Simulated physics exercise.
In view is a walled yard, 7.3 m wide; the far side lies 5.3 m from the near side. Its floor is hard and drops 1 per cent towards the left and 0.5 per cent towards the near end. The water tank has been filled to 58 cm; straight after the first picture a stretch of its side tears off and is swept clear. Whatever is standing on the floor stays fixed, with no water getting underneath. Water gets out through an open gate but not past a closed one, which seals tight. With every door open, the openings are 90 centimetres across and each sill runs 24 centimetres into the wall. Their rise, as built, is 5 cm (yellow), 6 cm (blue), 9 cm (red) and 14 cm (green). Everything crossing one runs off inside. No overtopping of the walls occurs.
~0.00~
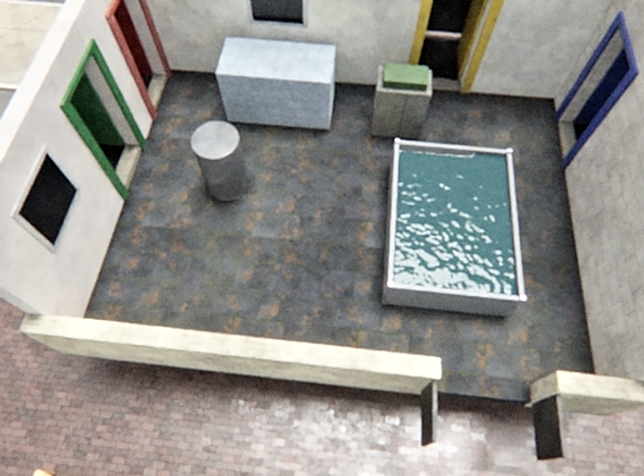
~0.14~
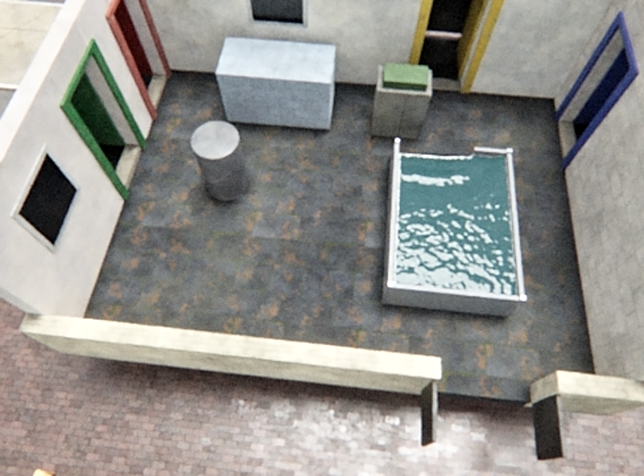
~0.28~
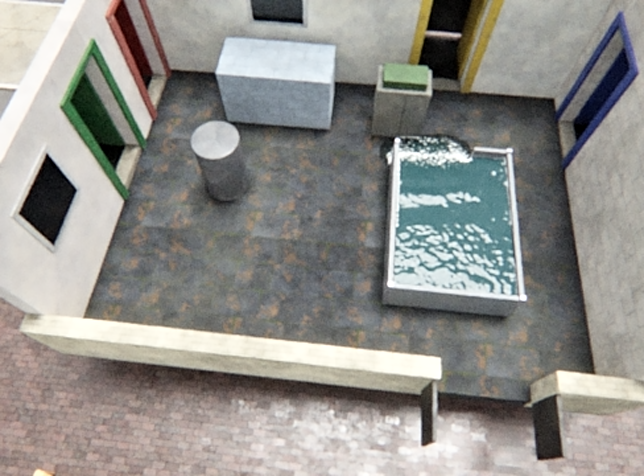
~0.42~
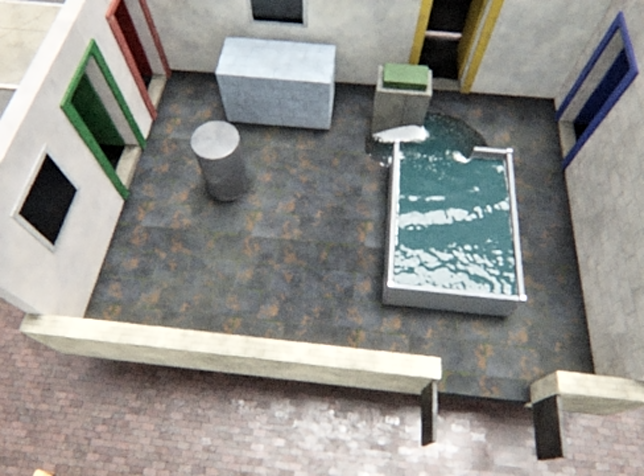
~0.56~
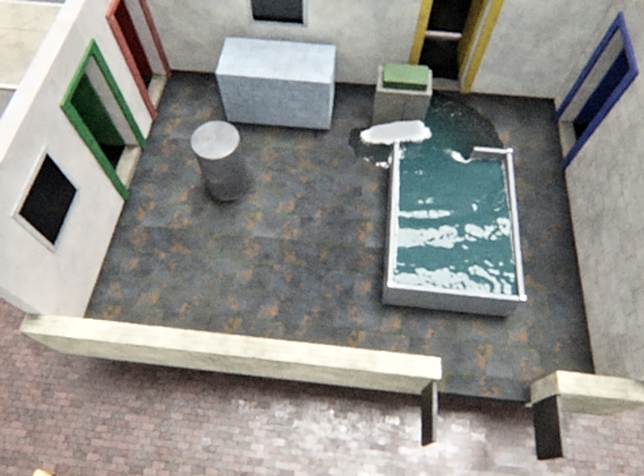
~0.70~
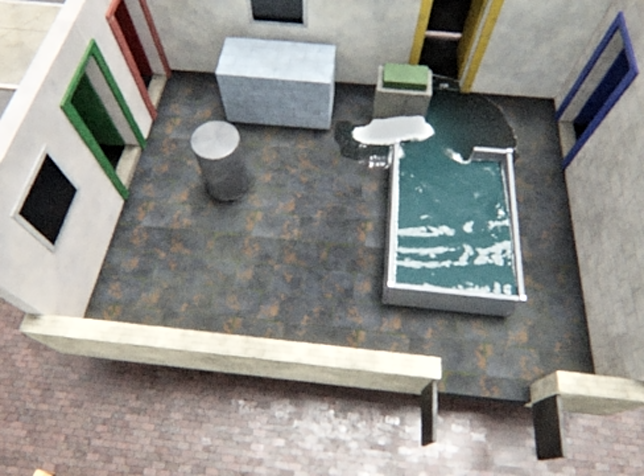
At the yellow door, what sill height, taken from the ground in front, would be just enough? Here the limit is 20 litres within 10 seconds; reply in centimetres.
27 cm.
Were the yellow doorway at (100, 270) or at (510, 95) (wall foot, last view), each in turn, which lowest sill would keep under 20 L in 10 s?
Minimums: Roughly 6.5 cm and 16 cm.
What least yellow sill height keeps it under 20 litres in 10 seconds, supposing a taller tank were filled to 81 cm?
Roughly 40 centimetres would do it.
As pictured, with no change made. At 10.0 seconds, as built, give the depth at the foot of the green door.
Depth: Near 6.5 cm.
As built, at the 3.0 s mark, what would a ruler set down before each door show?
Yellow door 9 cm, blue door 13 cm, red door 3 cm, green door 9 cm.
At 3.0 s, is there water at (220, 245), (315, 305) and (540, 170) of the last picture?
First wet through, second bone-dry, third wet through.
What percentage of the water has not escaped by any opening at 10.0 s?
Share still there: Approx. 72 percent.
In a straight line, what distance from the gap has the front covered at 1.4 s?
About 2.8 metres out.
After 1.4 s water covers 20 % of the floor, deepest (44 cm) near (412, 143); 6 cm at the yellow door, 83 litres in over its 5 cm sill.
After 3.0 s water covers 45 % of the floor, deepest (28 cm) near (412, 143); 9 cm at the yellow door, 276 litres in over its 5 cm sill.
After 10.0 s water covers 90 % of the floor, deepest (10 cm) near (78, 334); 7 cm at the yellow door, 463 litres in over its 5 cm sill.
At the yellow door as built, the water arrived by 0.7 s and peaked near 12 cm at 4.6 s.
Run again over the same 10 s with other heights there, 36 litres in over 24.5 cm, 0 litres over 33 cm. The limit of 20 litres is kept from about 27 cm up.
